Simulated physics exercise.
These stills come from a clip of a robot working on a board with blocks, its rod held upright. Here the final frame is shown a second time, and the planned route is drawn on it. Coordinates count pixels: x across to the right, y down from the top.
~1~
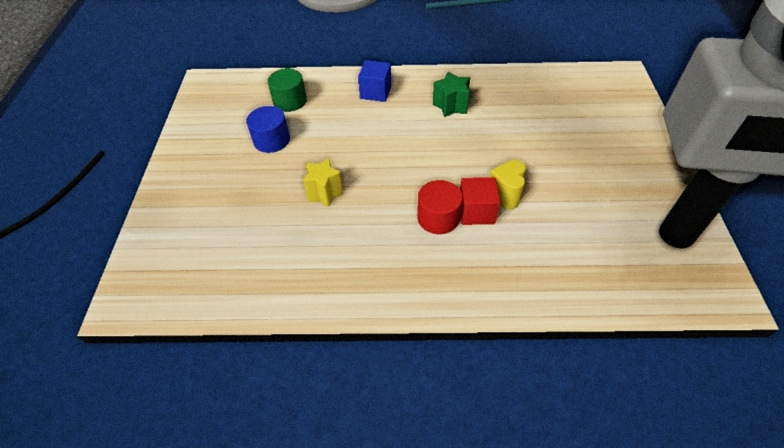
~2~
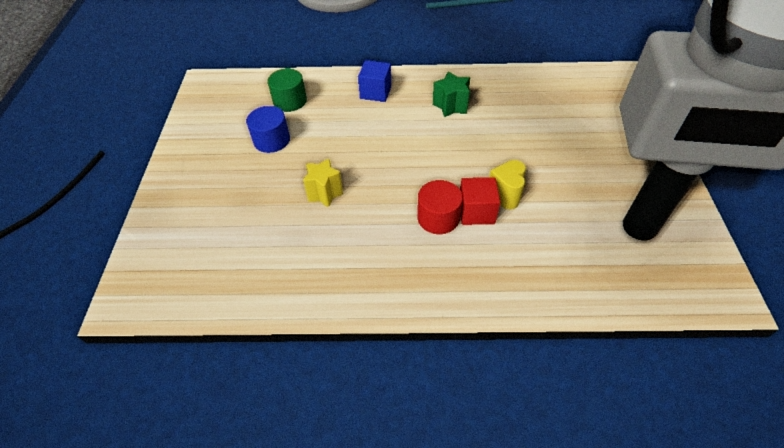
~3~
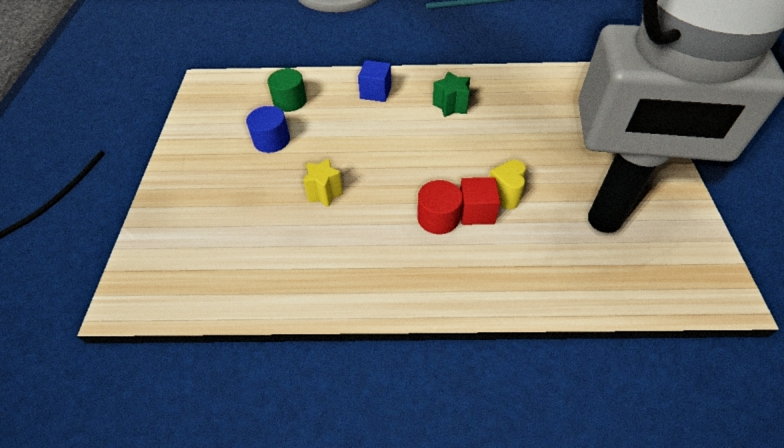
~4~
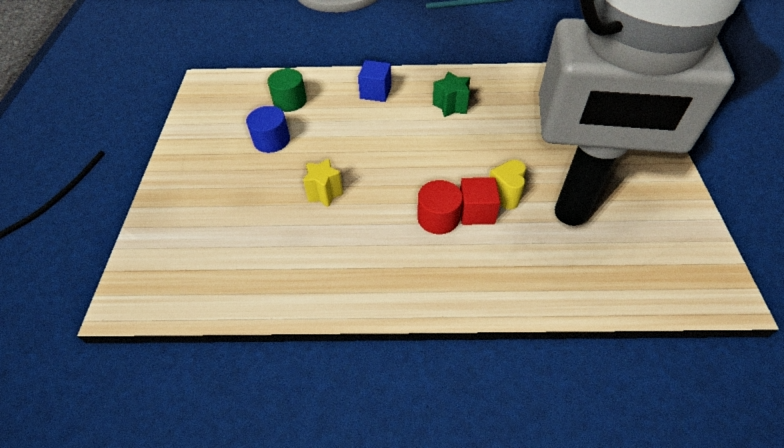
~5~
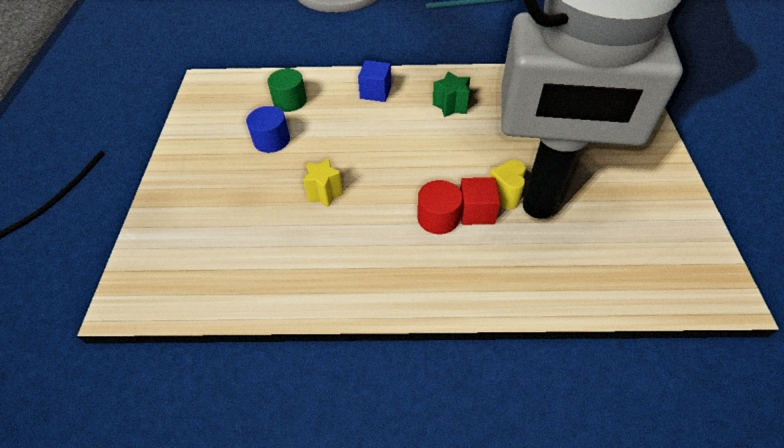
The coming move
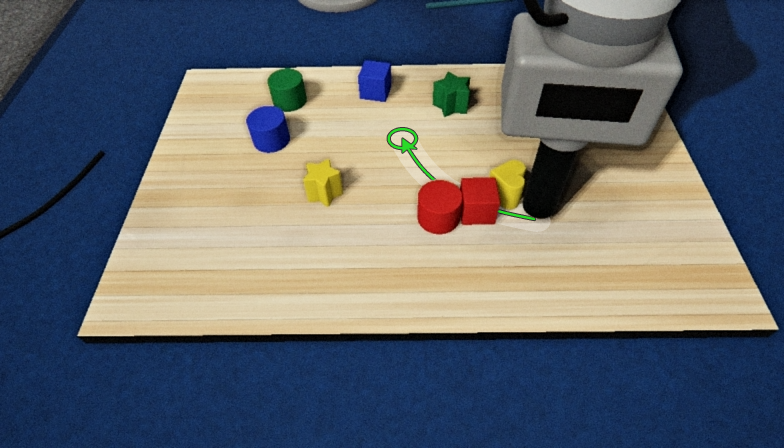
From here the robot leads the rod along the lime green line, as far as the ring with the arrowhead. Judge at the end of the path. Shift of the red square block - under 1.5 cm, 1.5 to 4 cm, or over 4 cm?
My prediction: Over 4 cm.
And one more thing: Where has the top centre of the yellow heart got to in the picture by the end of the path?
Close to (486, 161).
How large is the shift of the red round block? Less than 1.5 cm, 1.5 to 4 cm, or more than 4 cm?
Moves over 4 cm.
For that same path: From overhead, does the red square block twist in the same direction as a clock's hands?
No, it doesn't check out.
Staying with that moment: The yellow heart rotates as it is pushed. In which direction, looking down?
Watching from overhead, you'd notice the yellow heart rotating clockwise.
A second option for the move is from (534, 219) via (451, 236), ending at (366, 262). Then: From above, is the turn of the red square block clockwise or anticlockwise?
It twists clockwise.
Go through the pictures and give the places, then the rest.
The first frame shows tip of the rod at (676, 236), middles of tops, red round block at (440, 196), green star at (454, 82), red square block at (481, 190), yellow heart at (511, 172).
The second frame shows rod at (639, 229), nothing pushed.
The third frame shows rod at (604, 221), nothing pushed.
The fourth frame shows rod at (570, 214), nothing pushed.
The fifth frame shows rod at (538, 208), red round block at (440, 196), green star at (454, 82), red square block at (481, 190), yellow heart at (511, 172).
The line goes from (534, 219) over (474, 203) and (428, 174) to (402, 138).
What follows on the original path. One third of the way, rod at (474, 191); red round block at (405, 195); red square block at (440, 177); yellow heart at (488, 161), turned 100° clockwise.
Two thirds of the way, rod at (428, 162); red round block at (385, 196); red square block at (399, 168), turned 65° anticlockwise; yellow heart at (486, 161), turned 115° clockwise.
At the end, rod at (402, 127); red round block at (385, 196); green star unmoved; red square block at (399, 168), turned 65° anticlockwise; yellow heart at (486, 161), turned 115° clockwise.
